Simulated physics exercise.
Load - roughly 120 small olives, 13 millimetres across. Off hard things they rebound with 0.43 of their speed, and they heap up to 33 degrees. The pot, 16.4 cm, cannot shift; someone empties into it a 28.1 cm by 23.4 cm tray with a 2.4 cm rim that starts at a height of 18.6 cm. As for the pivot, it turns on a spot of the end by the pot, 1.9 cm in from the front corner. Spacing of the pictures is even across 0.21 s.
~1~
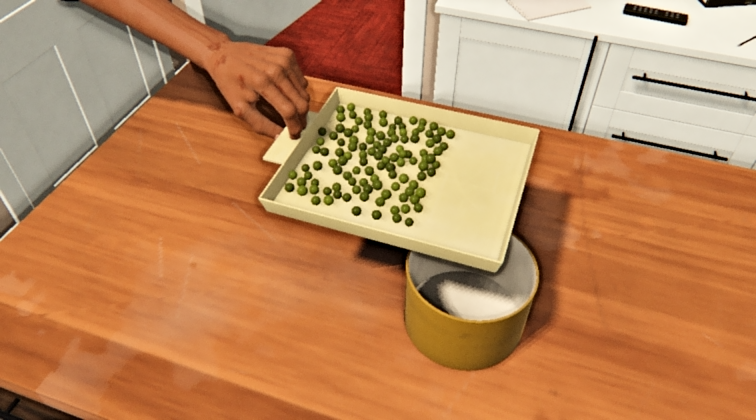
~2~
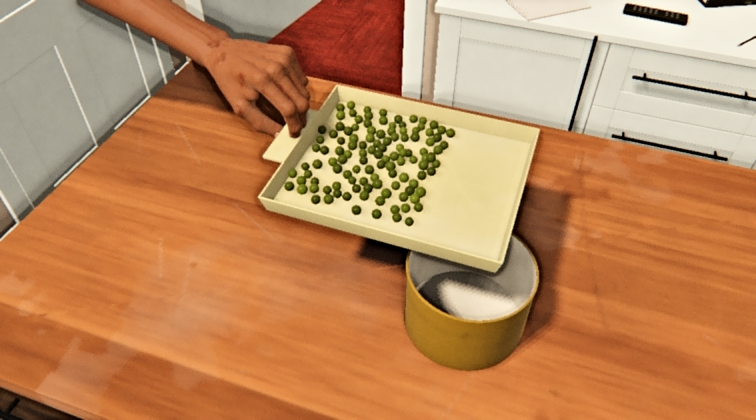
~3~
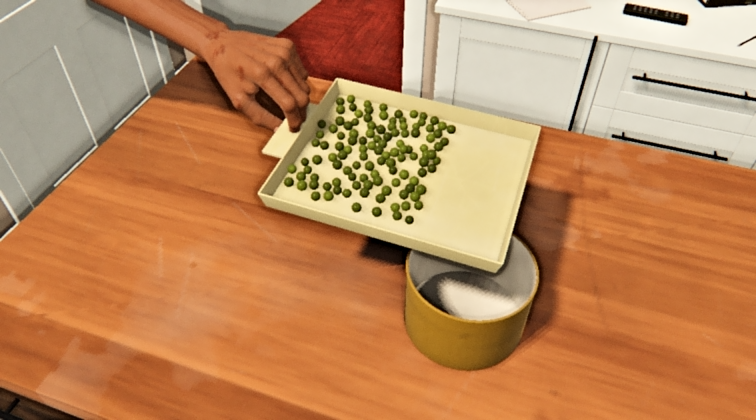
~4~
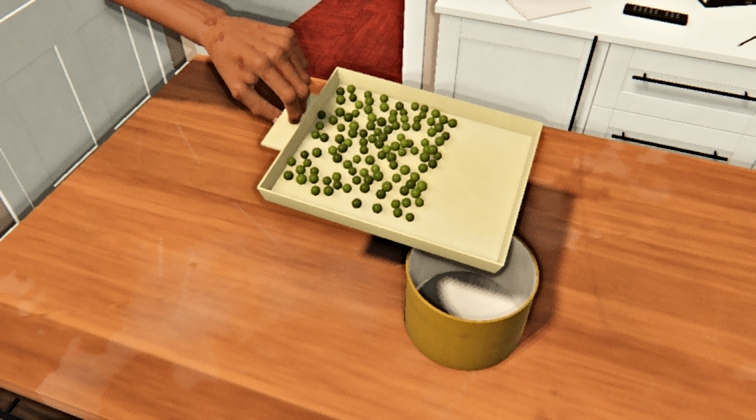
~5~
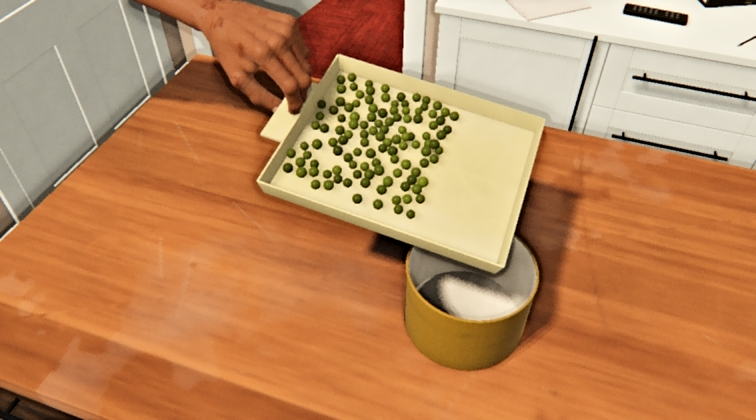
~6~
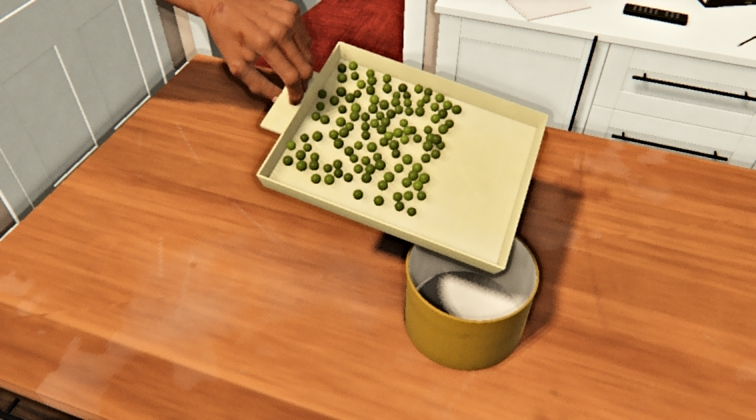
A hand held a cream tray of small green olives with its right end over a yellow pot on a wooden table, then slowly raised the left end, while the olives barely shifted.
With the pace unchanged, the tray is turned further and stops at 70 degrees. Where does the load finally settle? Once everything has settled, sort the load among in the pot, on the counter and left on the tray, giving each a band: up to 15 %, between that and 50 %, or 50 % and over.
Pot: Up to 15 %; counter: Between 15 and 50 %; tray: 50 % and over.
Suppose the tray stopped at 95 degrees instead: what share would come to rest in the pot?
About 0 in a hundred would end up in the pot.
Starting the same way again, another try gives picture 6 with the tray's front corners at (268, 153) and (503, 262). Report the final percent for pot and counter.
Pot 0; counter 40.
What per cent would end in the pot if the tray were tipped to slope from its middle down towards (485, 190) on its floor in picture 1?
The share would be about 0 percent.
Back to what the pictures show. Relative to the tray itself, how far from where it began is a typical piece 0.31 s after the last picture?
Roughly 6 cm.
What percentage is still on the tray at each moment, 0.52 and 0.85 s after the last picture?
Earlier moment 100, later moment 65.
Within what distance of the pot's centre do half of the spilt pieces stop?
I'd say close to 20 centimetres.
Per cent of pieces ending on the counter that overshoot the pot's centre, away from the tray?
100 %.
Then, 0.31 s after the last picture, tilt 41 degrees; the tray holds 100 %, the pot 0 %.
Then, 0.52 s after the last picture, tilt 59 degrees; the tray holds 100 %, the pot 0 %.
Then, 0.85 s after the last picture, tilt 70 degrees; the tray holds 65 %, the pot 0 %.
In the end, pot 0 %, counter 40 %, tray 60 %.
